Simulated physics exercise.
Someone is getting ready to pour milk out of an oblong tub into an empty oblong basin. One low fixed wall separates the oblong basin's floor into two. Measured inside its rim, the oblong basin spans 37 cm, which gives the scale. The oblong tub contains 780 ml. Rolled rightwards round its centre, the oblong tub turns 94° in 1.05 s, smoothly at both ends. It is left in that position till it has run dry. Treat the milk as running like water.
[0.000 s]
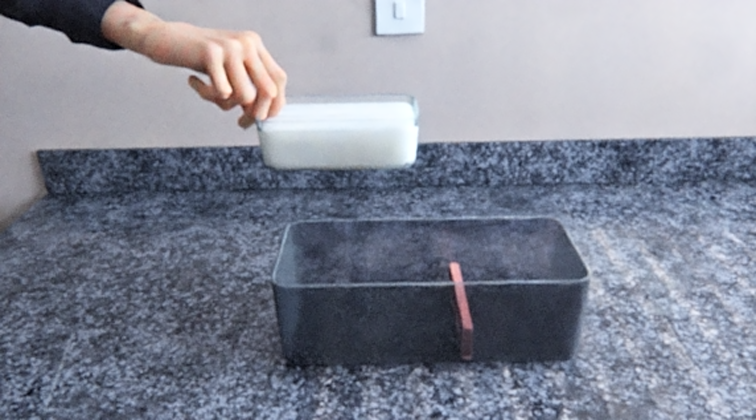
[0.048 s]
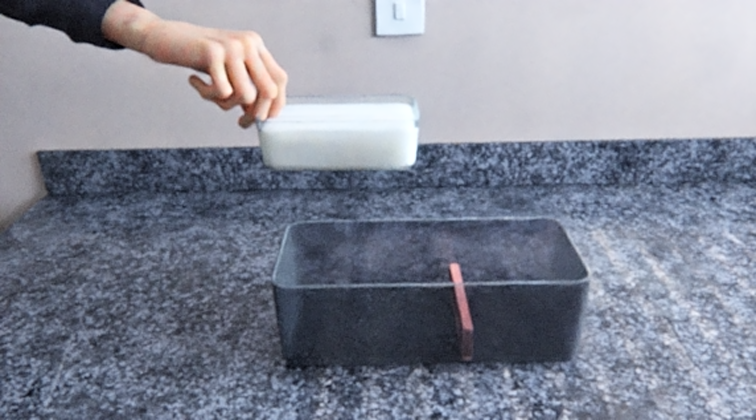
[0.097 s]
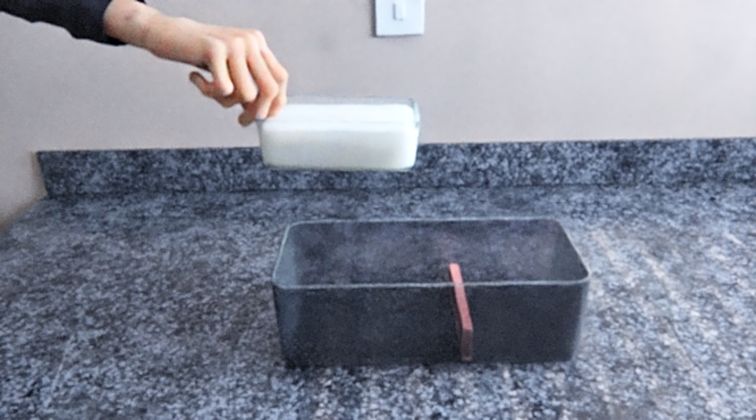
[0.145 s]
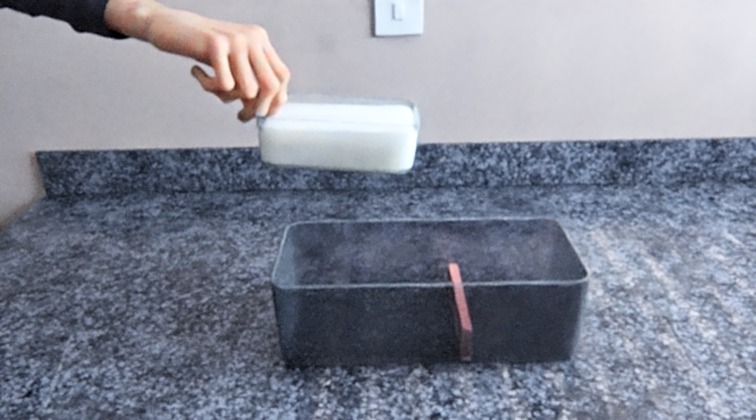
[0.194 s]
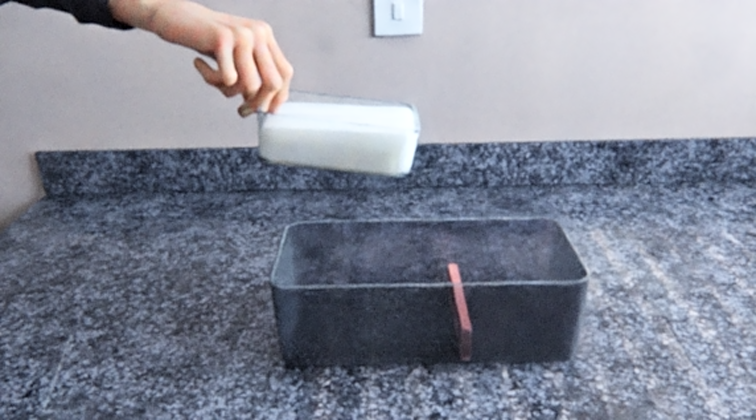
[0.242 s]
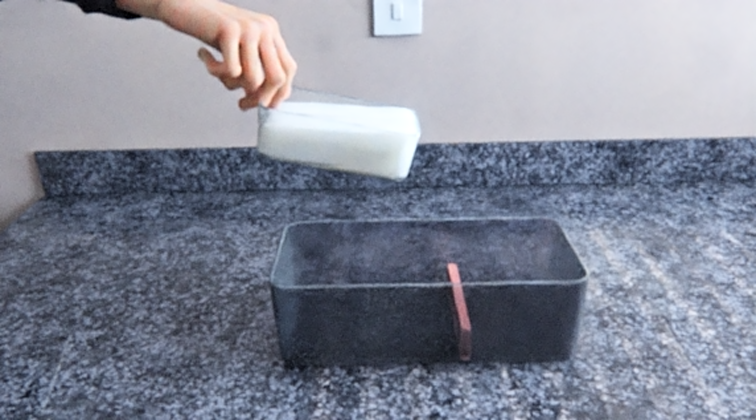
The clip shows a hand holding a clear oblong tub of white liquid above an empty dark oblong basin on a speckled counter, keeping it almost level at first, then tilting it slightly, its right end dipping lower.
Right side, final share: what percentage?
65 per cent.
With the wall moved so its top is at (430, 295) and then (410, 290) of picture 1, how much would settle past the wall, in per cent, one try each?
80 in a hundred, followed by 85 in a hundred.
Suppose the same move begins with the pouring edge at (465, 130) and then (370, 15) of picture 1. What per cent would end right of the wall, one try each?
Around 80 per cent first, around 40 per cent next.
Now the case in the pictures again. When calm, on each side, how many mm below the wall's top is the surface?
The left comes to roughly 38 mm and the right to roughly 20 mm.
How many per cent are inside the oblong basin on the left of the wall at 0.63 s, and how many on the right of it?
Left roughly 3, right roughly 20.
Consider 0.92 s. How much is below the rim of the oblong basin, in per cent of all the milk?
The share is close to 88 percent.
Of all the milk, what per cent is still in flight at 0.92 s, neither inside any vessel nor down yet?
About 3 per cent.
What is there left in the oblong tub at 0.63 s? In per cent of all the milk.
At that time about 30 in a hundred parts are still held.
By 0.63 s the tilt is 62° and 30 per cent is still to pour, 3 is left of the wall and 20 right of it.
By 0.92 s the tilt is 91° and 7 per cent is still to pour, 22 is left of the wall and 65 right of it.
By 1.22 s the tilt is 94° and 1 per cent is still to pour, 30 is left of the wall and 65 right of it.
By 1.55 s the tilt is 94° and 0 per cent is still to pour, 32 is left of the wall and 65 right of it.
At rest 32 per cent lies left of the wall, 65 right of it and 3 outside.
